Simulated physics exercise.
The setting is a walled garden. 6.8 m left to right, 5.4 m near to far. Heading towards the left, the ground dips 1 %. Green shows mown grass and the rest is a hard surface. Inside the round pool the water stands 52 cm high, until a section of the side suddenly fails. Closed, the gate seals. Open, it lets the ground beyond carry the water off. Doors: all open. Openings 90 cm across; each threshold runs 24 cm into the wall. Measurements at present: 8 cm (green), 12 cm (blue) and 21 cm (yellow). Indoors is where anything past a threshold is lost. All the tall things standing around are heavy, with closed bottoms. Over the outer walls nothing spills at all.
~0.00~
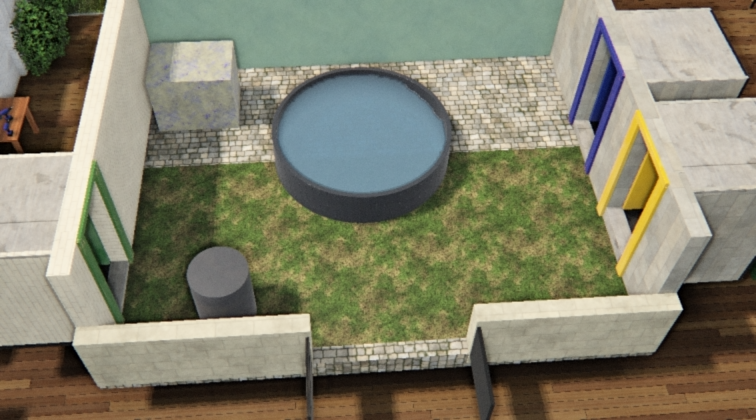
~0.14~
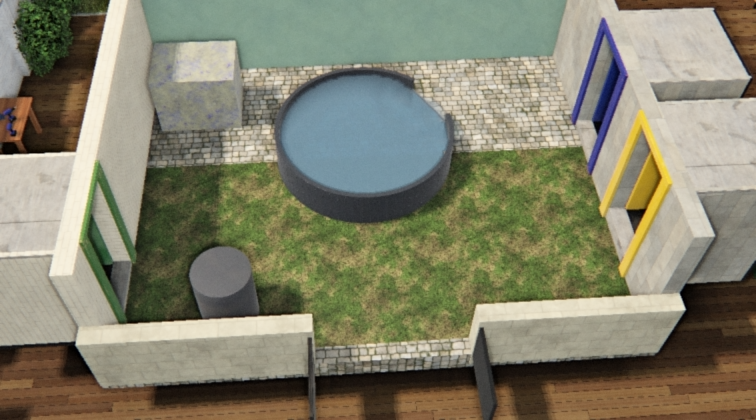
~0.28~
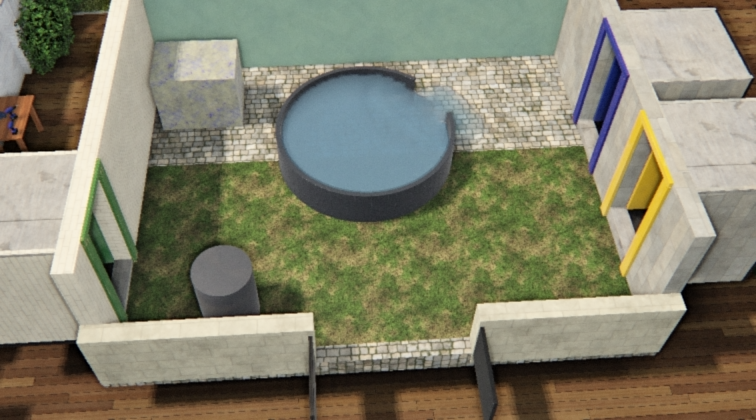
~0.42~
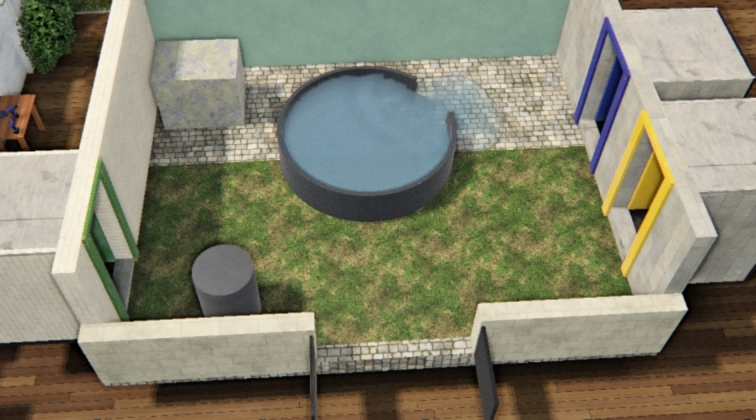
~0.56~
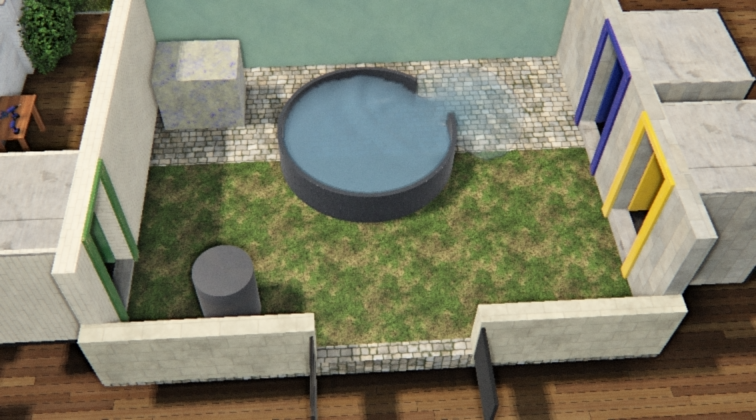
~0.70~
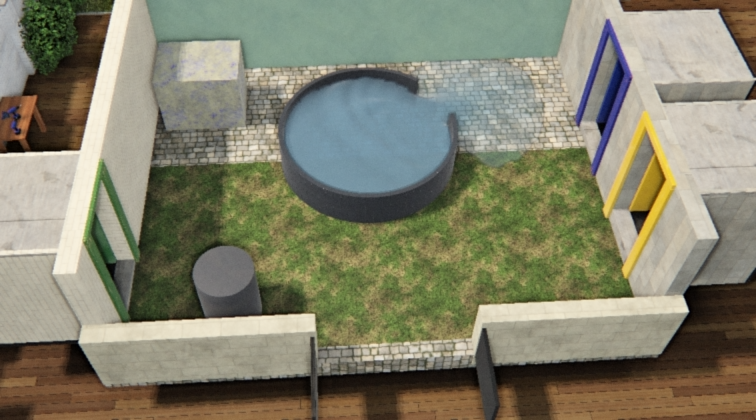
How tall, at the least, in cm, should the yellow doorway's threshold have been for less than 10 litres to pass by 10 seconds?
I would say 6 cm.
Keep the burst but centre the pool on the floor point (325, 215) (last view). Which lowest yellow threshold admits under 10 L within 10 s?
I'd put it at close to 5.5 cm.
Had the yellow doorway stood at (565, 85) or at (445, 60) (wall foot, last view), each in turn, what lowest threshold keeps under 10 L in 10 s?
28 and 19 cm.
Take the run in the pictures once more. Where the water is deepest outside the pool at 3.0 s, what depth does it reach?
Max depth: Around 28 cm.
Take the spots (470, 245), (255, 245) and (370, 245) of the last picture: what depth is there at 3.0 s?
About 0, 0 and 0 cm respectively.
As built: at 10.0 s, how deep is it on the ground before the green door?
Depth: Near 0.0 cm.
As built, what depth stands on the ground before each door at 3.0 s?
Green 0, blue 17, yellow 2 cm.
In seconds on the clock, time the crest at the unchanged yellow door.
It peaks at about 8.5 s.
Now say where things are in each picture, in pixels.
The first picture shows still water, 52 cm deep, in the round pool at (362, 131); the yellow door at (630, 197) is dry.
In the second picture, the gap is at (430, 114), the front 0.3 m out at a hidden place; the back of the round pool holds 52 cm.
In the third picture, the front is at (456, 95), 0.7 m from the gap at (432, 115); 0.8 m2 of floor is wet, 52 cm left at the back.
In the fourth picture, water pours out at (433, 115) and has run 1.1 m, to (481, 91); about 6 cm deep outside, 52 cm at the back.
In the fifth picture, the gap is at (433, 115), the front 1.5 m out at (496, 79); the back of the round pool holds 52 cm.
In the sixth picture, the front is at (521, 74), 1.9 m from the gap at (434, 115); 3.5 m2 of floor is wet, 52 cm left at the back; 2.2 m in a straight line remain to the yellow door at (637, 199).
After 1.4 s water covers 15 % of the floor, deepest (40 cm) near (552, 63); it has not reached the yellow door.
After 3.0 s water covers 25 % of the floor, deepest (28 cm) near (557, 77); it has not reached the yellow door.
After 10.0 s water covers 90 % of the floor, deepest (14 cm) near (174, 85); 8 cm at the yellow door, 0 litres in over its 21 cm threshold.
At the yellow door as built, the water arrived by 3.1 s and peaked near 8 cm at 8.4 s.
With a threshold of 5 cm, 19 litres would have come in within the 10 s; with 7 cm, 3 litres. So under 10 litres takes about 6 cm.
